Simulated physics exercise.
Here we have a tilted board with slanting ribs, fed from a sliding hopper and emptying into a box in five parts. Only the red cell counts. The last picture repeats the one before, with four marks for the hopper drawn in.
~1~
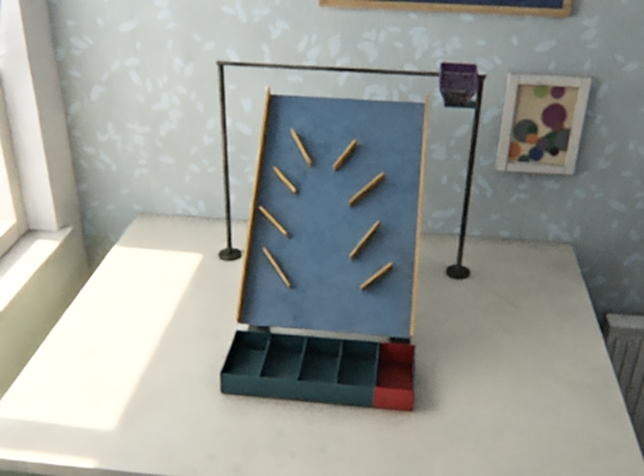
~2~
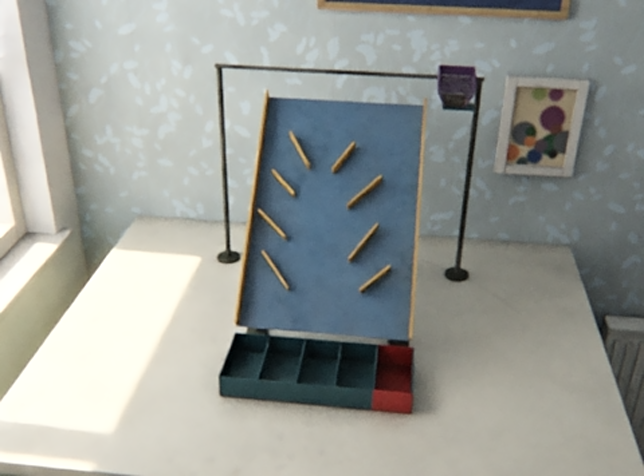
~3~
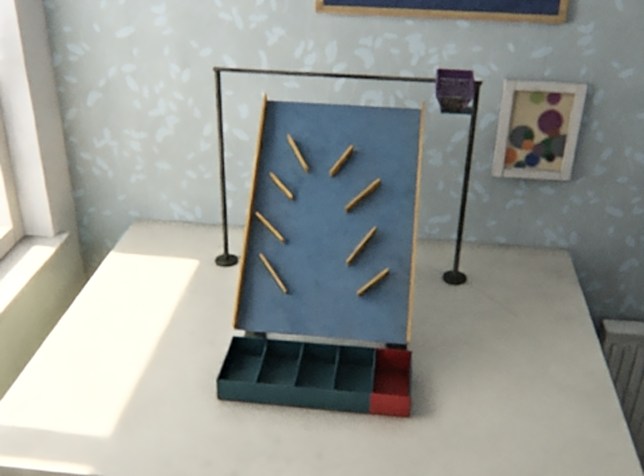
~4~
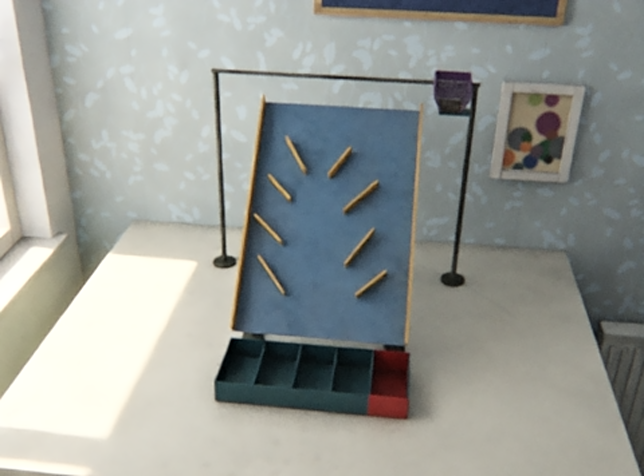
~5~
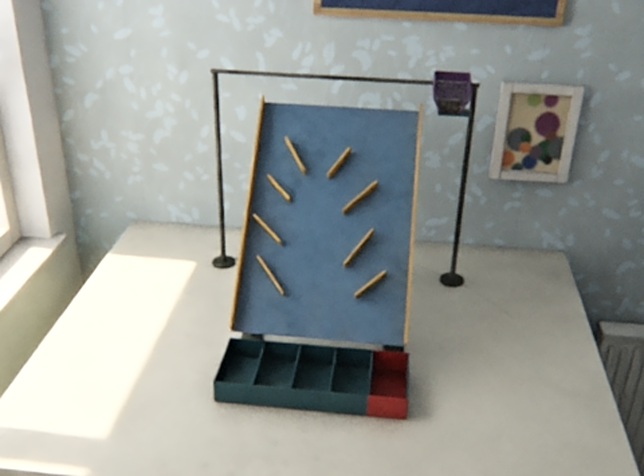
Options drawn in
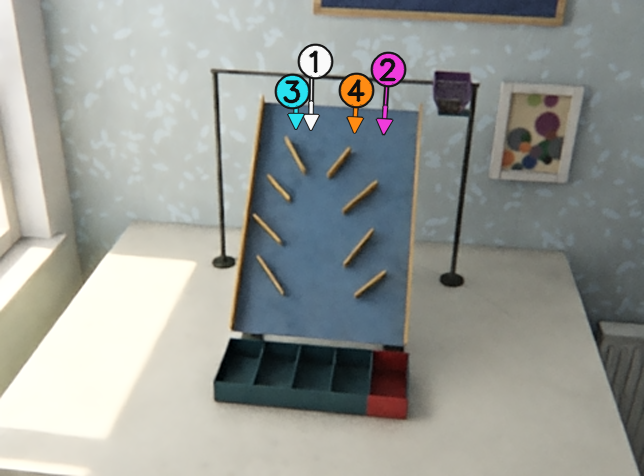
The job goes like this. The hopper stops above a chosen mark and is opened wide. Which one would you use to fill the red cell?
I would pick mark 2.
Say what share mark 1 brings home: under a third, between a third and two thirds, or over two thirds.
Under a third.
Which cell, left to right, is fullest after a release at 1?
The third.
On the marked copy, mark 1 meets the board at (310, 124); mark 2 meets the board at (384, 128); mark 3 meets the board at (295, 123); mark 4 meets the board at (354, 127).
For mark 1, just a few in the red cell, the larger part in other cells, about a tenth outside the box.
For mark 2, roughly a third in the red cell, roughly half in other cells, just a few outside the box.
For mark 3, just a few in the red cell, the larger part in other cells, about a tenth outside the box.
For mark 4, about a tenth in the red cell, almost all in other cells.
